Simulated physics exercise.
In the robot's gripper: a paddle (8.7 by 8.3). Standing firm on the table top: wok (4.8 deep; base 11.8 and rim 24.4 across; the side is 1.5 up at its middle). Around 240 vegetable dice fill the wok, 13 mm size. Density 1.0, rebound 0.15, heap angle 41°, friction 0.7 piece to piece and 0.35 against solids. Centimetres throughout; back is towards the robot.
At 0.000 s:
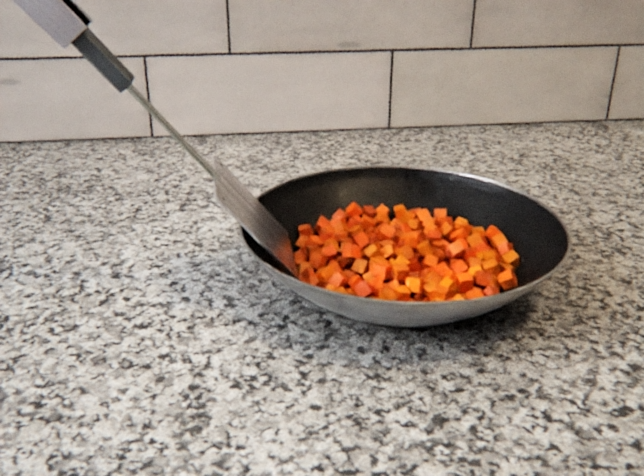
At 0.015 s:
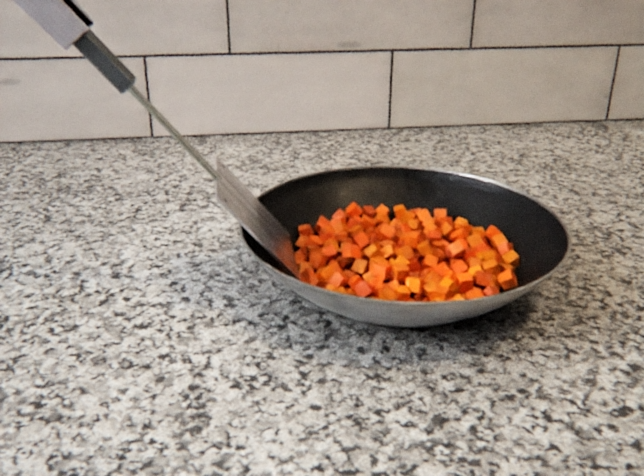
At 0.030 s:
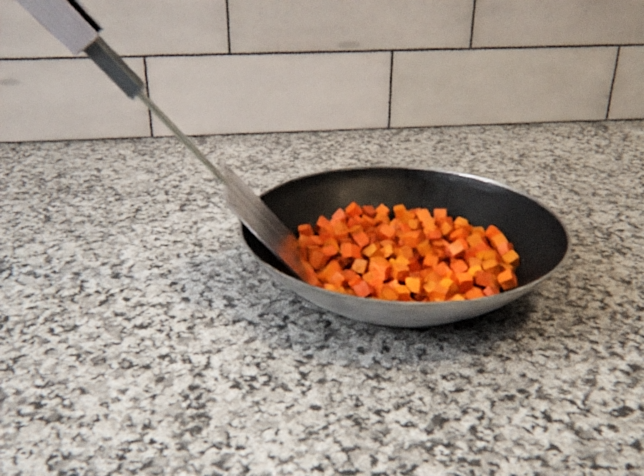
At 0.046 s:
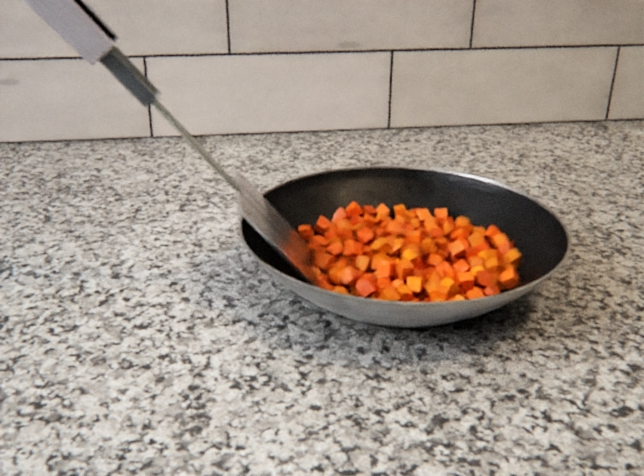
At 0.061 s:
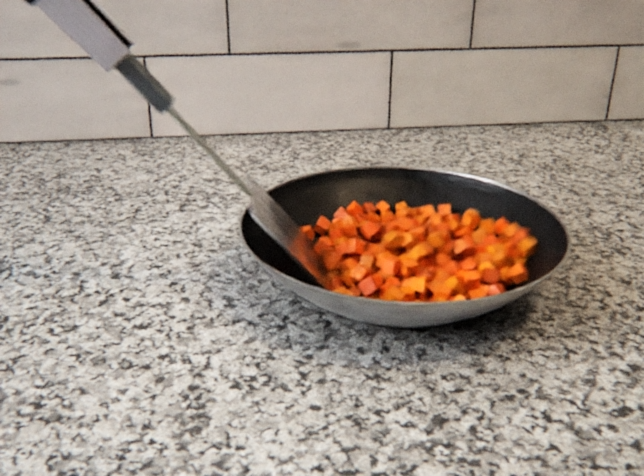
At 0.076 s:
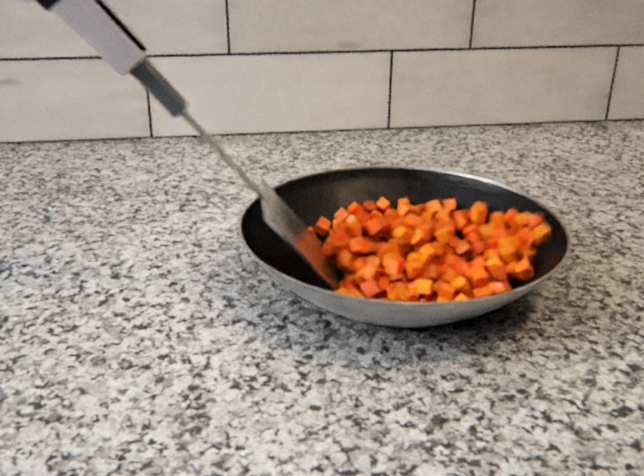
On a speckled countertop, a robot gripper held a slotted spatula at the left side of a dark wok, then pushed it down and right, shifting the heap of diced orange vegetables slightly rightward.
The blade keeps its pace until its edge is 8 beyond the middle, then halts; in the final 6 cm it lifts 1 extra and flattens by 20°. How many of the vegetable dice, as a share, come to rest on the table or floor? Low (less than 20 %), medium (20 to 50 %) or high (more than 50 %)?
On the table or floor the share is medium, 20 to 50 %.
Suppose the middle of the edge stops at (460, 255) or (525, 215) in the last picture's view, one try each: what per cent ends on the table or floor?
Some 15 and 60 per cent.
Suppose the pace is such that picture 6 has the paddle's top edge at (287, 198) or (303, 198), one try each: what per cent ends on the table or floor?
Some 55 and 60 per cent.
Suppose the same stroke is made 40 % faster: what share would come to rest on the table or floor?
In that case some 55 per cent.
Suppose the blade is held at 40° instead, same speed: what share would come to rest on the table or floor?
In that case some 35 per cent.
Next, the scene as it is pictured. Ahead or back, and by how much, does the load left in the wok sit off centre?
Some 4.5 cm ahead.
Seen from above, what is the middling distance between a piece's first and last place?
Roughly 11 cm.
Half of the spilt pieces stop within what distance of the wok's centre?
Roughly 18 cm.
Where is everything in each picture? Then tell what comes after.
The paddle top edge at (214, 175), sloping 51°; upper third of the load around (404, 250), from x 300 to 510, top at y 210; 245 in the wok, in the first frame.
The paddle top edge at (216, 176), sloping 51°; upper third of the load around (404, 250), from x 300 to 510, top at y 210, in the second frame.
The paddle top edge at (224, 181), sloping 51°; upper third of the load around (402, 250), from x 300 to 510, top at y 210, in the third frame.
The paddle top edge at (237, 188), sloping 51°; upper third of the load around (405, 247), from x 305 to 510, top at y 210, in the fourth frame.
The paddle top edge at (250, 193), sloping 51°; upper third of the load around (418, 240), from x 305 to 525, top at y 210, in the fifth frame.
The paddle top edge at (263, 197), sloping 51°; upper third of the load around (435, 236), from x 310 to 540, top at y 205; 245 in the wok, in the sixth frame.
After 0.15 s, sloping 51°, highest piece 7 above the table; 240 in the wok, 5 on the blade or in flight.
After 0.23 s, sloping 43°, highest piece 8 above the table; 217 in the wok, 1 on the table or floor, 27 on the blade or in flight.
After 0.47 s, sloping 31°, highest piece 7 above the table; 145 in the wok, 99 on the table or floor, 1 on the blade or in flight.
After 1.52 s, sloping 31°, highest piece 6 above the table; 145 in the wok, 100 on the table or floor.
In the end, 145 in the wok, 100 on the table or floor. That is 41 % on the table or floor.
